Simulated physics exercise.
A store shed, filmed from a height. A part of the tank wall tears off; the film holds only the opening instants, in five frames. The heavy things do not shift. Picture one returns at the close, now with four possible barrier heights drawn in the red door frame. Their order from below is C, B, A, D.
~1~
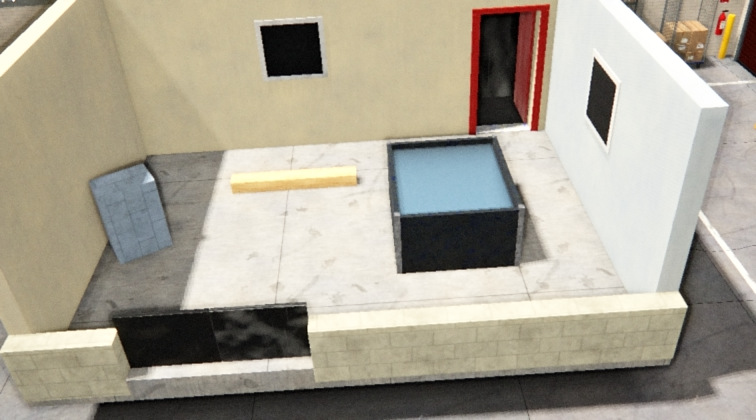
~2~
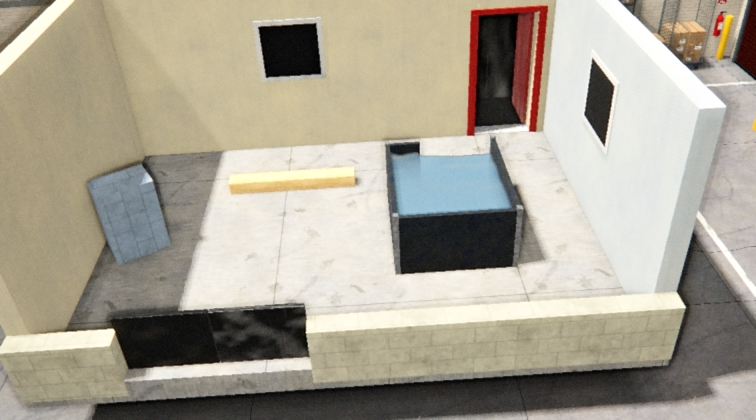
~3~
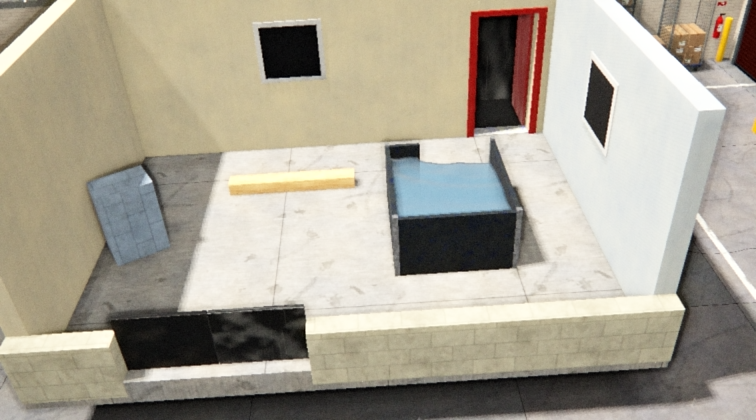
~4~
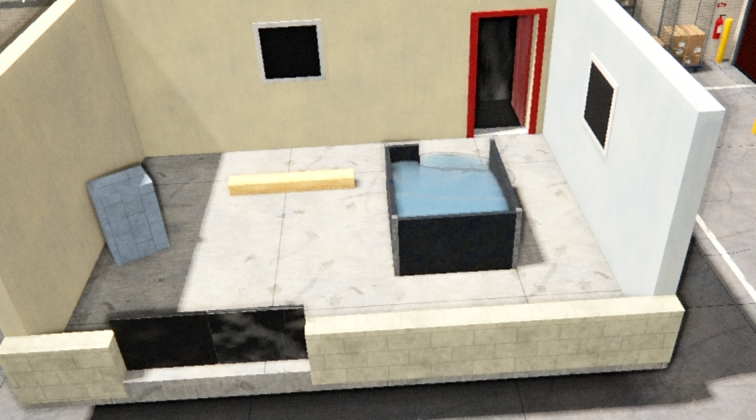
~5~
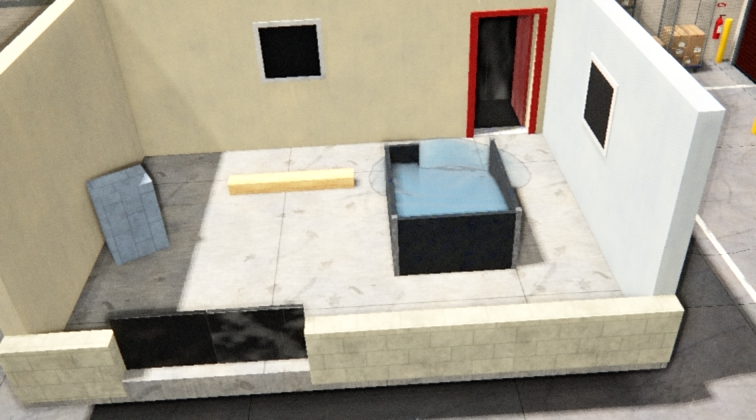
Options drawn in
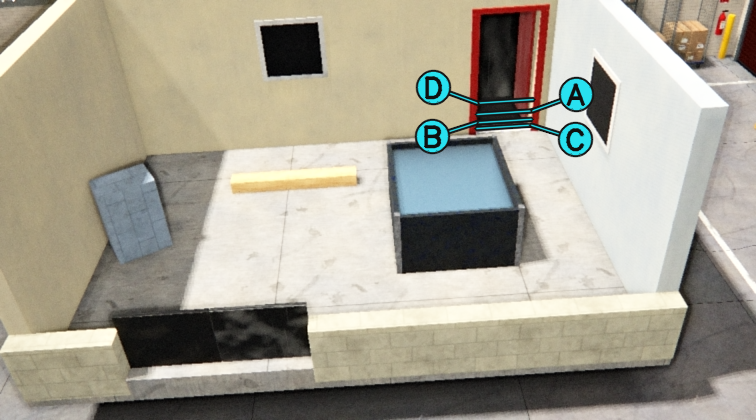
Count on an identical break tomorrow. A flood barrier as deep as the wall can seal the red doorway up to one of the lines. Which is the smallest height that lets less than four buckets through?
A will do.
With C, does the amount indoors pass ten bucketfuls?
Yes, it does.
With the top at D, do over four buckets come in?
No.
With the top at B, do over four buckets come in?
Yes, that goes wrong.
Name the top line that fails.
It is B.
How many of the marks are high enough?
Two of them.
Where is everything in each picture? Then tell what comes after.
Water in the tank at rest, its middle at (450, 179); foot of the red doorway at (503, 132); shut gate at (213, 318), in the first frame.
Water covers 1 % of the ground, its front hidden from here, in the second frame.
Water covers 3 % of the ground, its front hidden from here, in the third frame.
Water covers 6 % of the ground, its front hidden from here, in the fourth frame.
Front seen at (427, 140), 11 % of the ground wet, in the fifth frame.
On the marked copy, A at (504, 112); B at (504, 121); C at (503, 126); D at (505, 101); from the bottom up C, B, A, D.
If A is chosen, a bucket or two gets in.
If B is chosen, about 9 bucketfuls get in.
If C is chosen, dozens of bucketfuls pour in.
If D is chosen, nothing gets over.
